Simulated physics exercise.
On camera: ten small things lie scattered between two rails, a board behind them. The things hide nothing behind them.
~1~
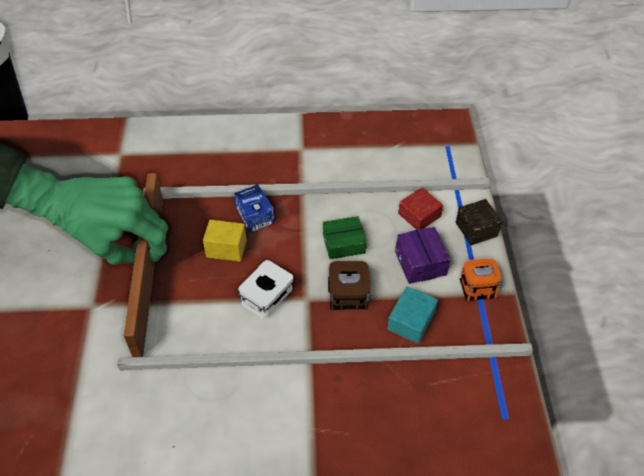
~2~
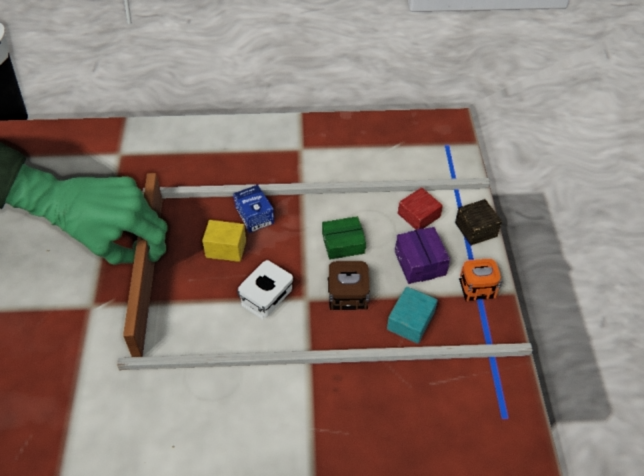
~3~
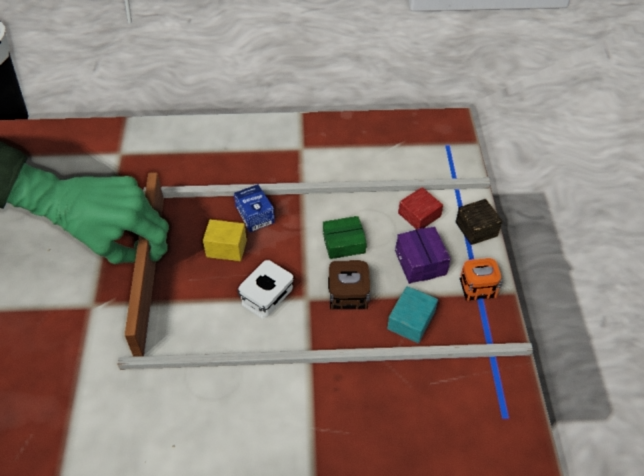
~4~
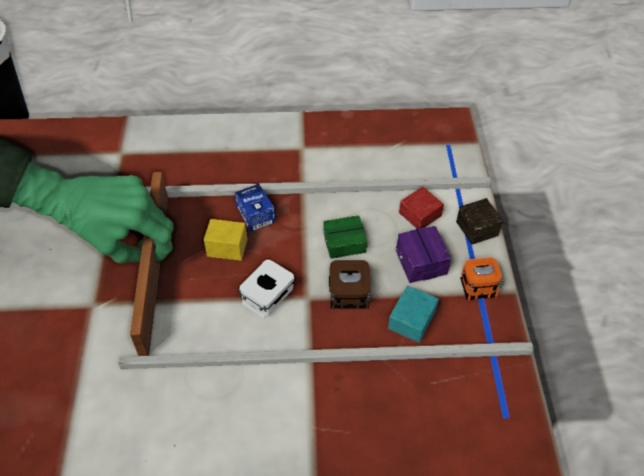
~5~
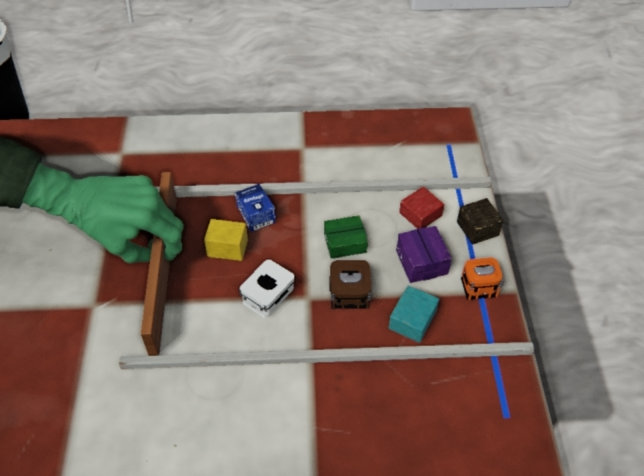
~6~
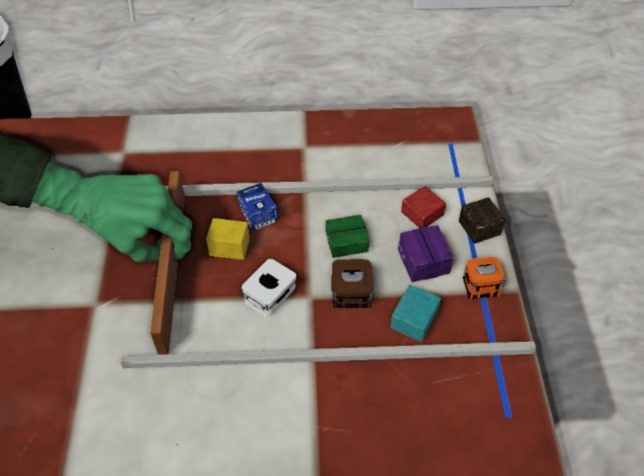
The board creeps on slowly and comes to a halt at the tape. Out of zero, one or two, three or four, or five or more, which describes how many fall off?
I reckon the number that spills over the end lands at five or more.
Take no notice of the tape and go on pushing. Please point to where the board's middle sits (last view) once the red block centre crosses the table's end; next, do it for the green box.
Estimated middle: (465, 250), and (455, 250) for the other.
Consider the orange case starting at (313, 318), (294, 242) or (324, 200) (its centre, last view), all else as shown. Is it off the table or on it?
Orange case: Stays put; goes down; goes down.
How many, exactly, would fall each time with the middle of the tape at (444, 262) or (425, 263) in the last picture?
In that order 3 and 3.
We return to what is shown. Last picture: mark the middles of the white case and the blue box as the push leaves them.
One is at about (498, 272), the other at about (480, 203).
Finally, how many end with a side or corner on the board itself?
Number: 4.
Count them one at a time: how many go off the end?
That totals 6.
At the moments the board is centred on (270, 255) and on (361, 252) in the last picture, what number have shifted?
So far 3, and 9 at the second.
Early on, none off yet; black block at rest near (482, 220); orange case at rest near (483, 278); red block at rest near (424, 207).
A while later, none off yet; black block at rest near (482, 220); orange case travelled about its own width near (516, 282); red block travelled a little near (434, 204).
Finally, the number that fall off is five or more; lost, green box, brown case, purple box, red block, orange case and black block.
